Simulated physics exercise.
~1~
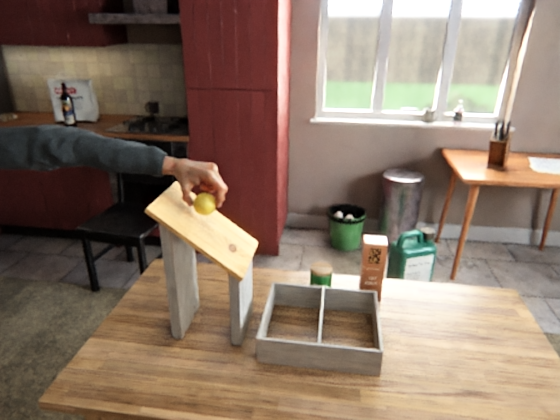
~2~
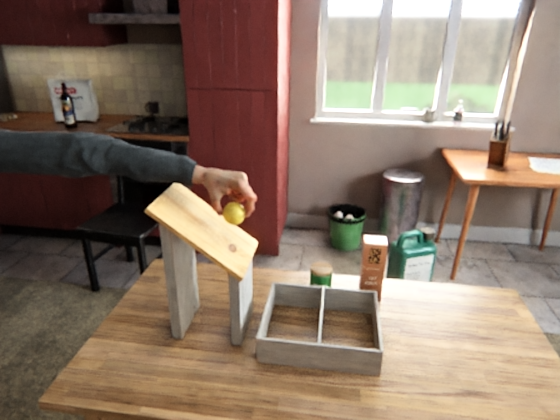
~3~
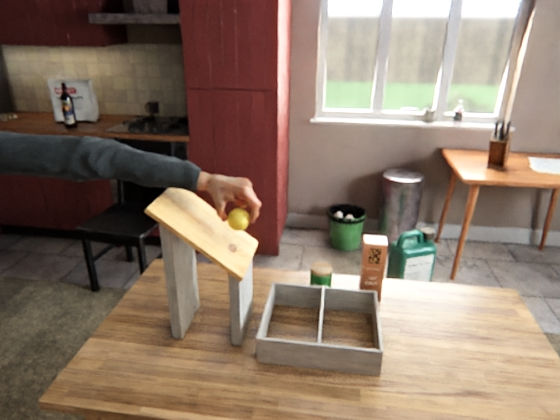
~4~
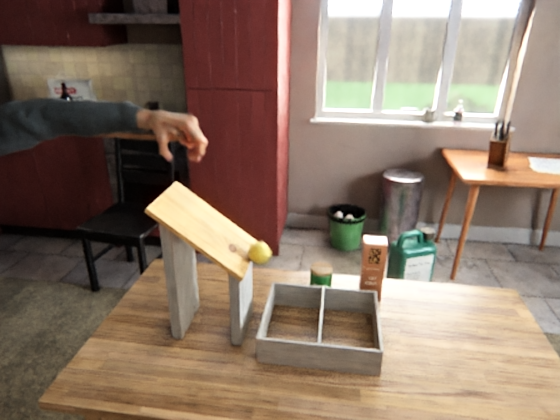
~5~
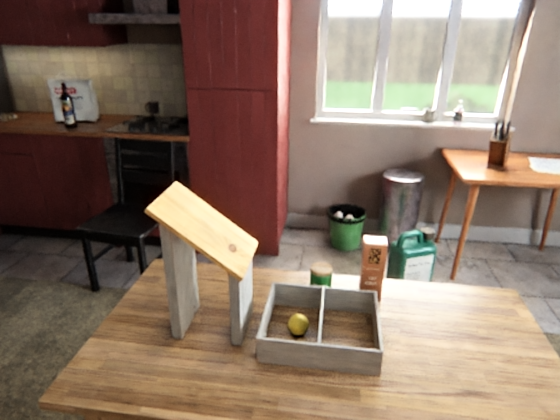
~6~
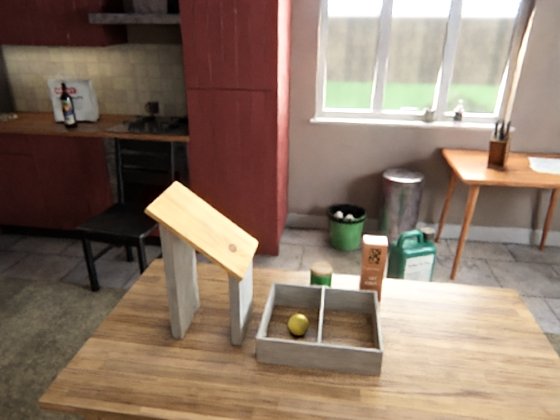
A hand releasing a yellow lemon on a sloping wooden board, the lemon dropping into the tray's nearer bay and resting there.
